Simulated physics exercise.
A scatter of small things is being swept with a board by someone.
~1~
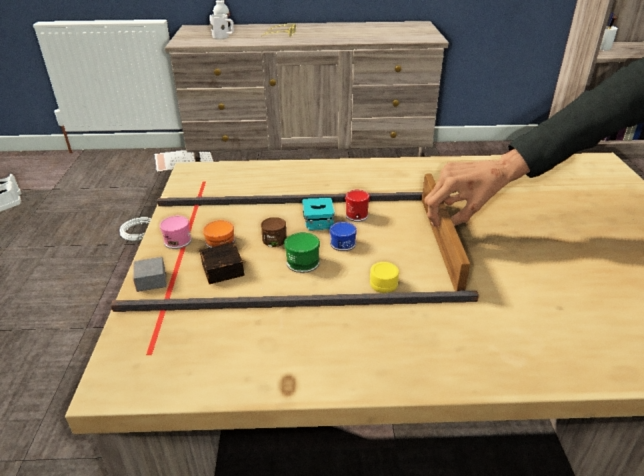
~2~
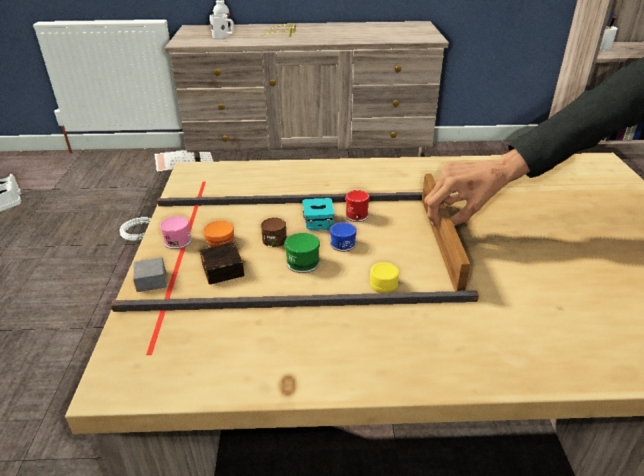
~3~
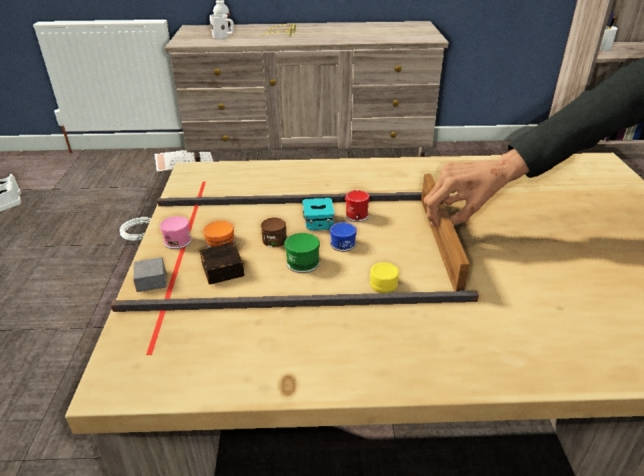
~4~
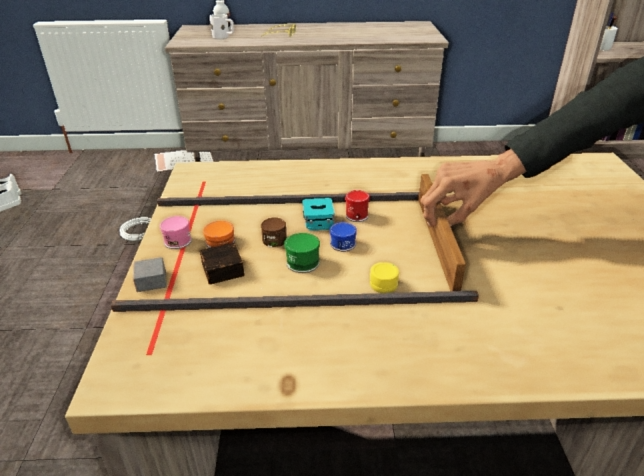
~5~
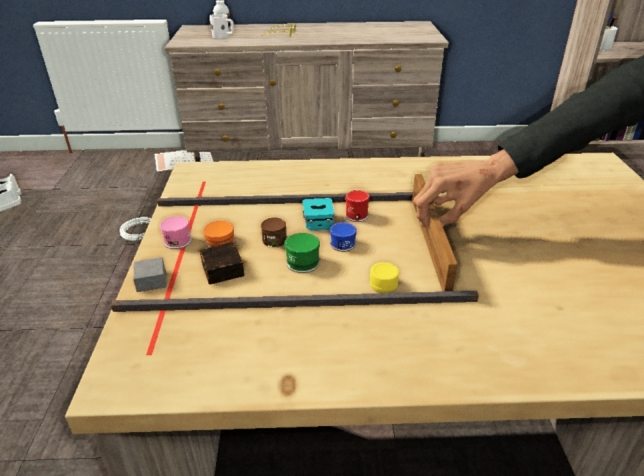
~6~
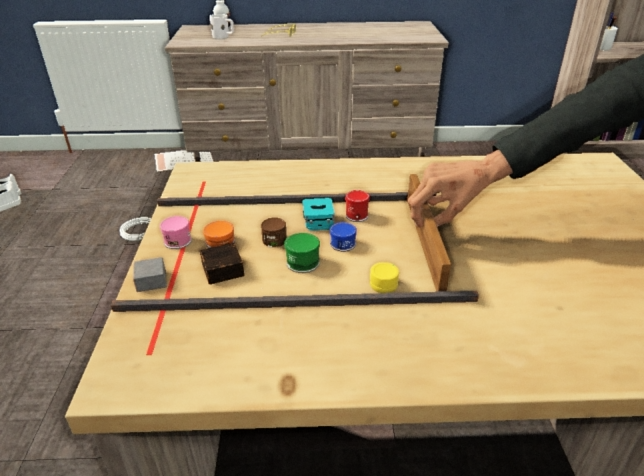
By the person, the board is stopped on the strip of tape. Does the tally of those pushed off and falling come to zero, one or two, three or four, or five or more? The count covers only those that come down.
It comes to three or four.
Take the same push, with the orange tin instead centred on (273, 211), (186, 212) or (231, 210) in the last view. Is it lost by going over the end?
Going through the places in order, it keeps its spot, it keeps its spot, and it keeps its spot.
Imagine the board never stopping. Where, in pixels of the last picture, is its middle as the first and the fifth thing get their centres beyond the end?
Its centre point is roughly (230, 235) and later (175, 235).
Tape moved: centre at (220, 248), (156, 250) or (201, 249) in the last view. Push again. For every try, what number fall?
The counts: 1, 5 and 2.
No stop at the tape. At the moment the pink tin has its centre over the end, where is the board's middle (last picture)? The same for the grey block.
Points: About (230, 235) and about (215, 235).
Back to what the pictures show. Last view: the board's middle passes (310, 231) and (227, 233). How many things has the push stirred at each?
Answer - first 6, then 10.
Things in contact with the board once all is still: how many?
It is in contact with 5.
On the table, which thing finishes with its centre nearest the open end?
The black block.
A little later, none off yet; grey block at rest near (150, 274); pink tin at rest near (176, 233); orange tin at rest near (219, 235).
When it is over, the number that fall off is three or four; down, orange tin, pink tin and grey block.
